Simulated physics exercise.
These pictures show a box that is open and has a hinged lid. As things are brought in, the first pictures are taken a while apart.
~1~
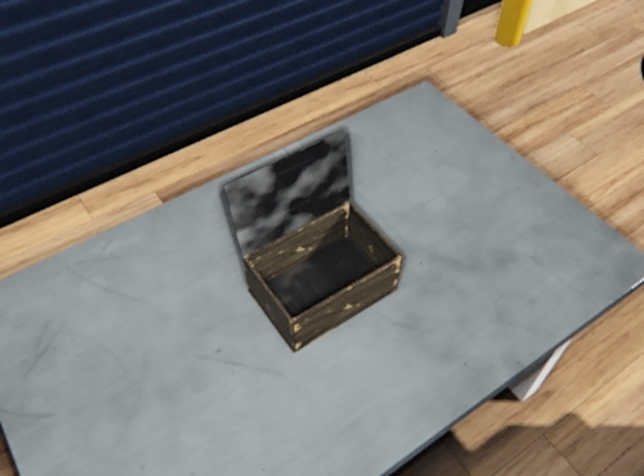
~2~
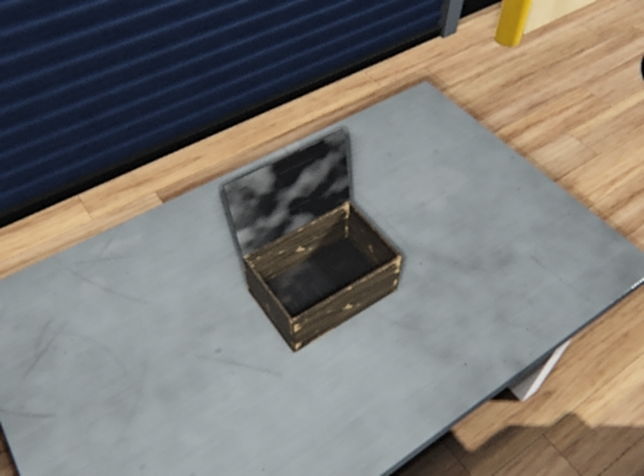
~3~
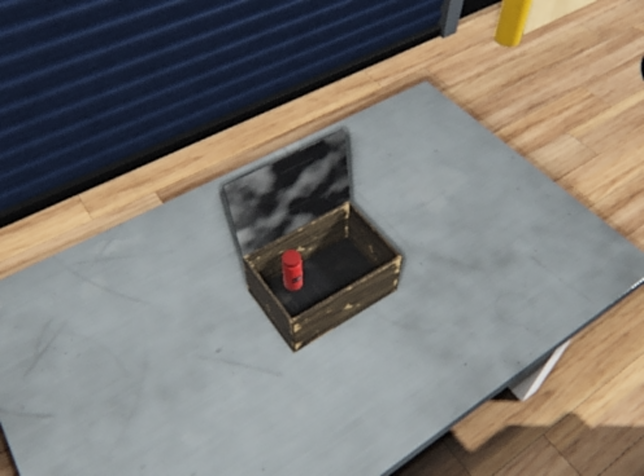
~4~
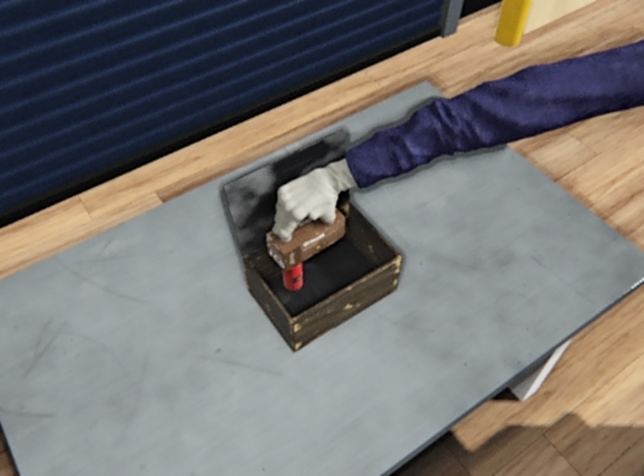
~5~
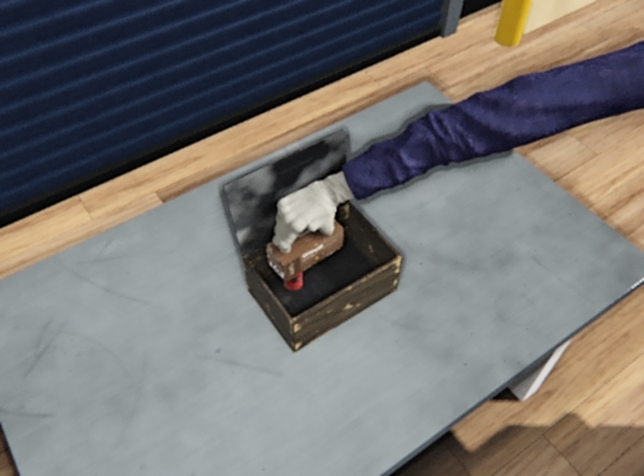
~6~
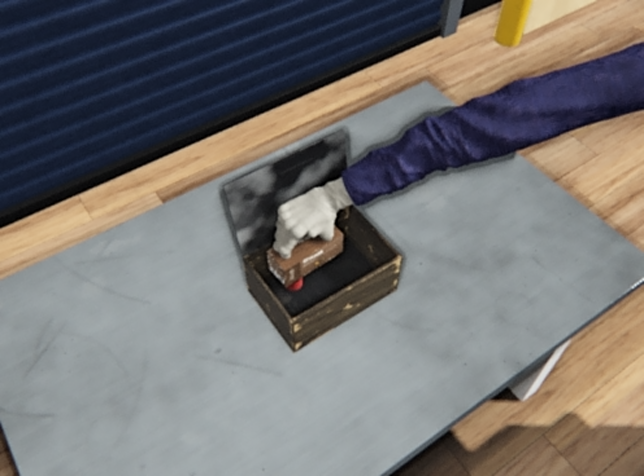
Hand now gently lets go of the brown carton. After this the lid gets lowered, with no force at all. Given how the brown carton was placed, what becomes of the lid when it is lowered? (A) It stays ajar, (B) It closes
The answer is B.
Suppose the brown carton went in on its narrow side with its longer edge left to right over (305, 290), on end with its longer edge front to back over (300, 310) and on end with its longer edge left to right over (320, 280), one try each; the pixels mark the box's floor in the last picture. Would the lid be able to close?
On the first go the lid comes to rest closed, on the second it is stopped short, on the third it is stopped short.
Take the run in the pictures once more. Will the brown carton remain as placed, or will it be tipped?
Observation: It tilts over.
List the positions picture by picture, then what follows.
The last thing is not in view yet, in the first frame.
The last thing is not in view yet, in the second frame.
The last thing is not in view yet; red shaker (292, 271), in the third frame.
On its way; brown carton (307, 235), in the fourth frame.
On its way; brown carton (306, 246), in the fifth frame.
Put in, still held; brown carton (306, 251), in the sixth frame.
Then, 1.20 s past the last view, lid starting down; brown carton on its side near (327, 295).
Then, 1.80 s past the last view, lid 31° above the rim; brown carton on its side near (327, 295).
Finally, lid shut; down or leaning hard in the box, brown carton; red shaker still in place. Final places as the last picture's camera would see them, brown carton near (327, 295).
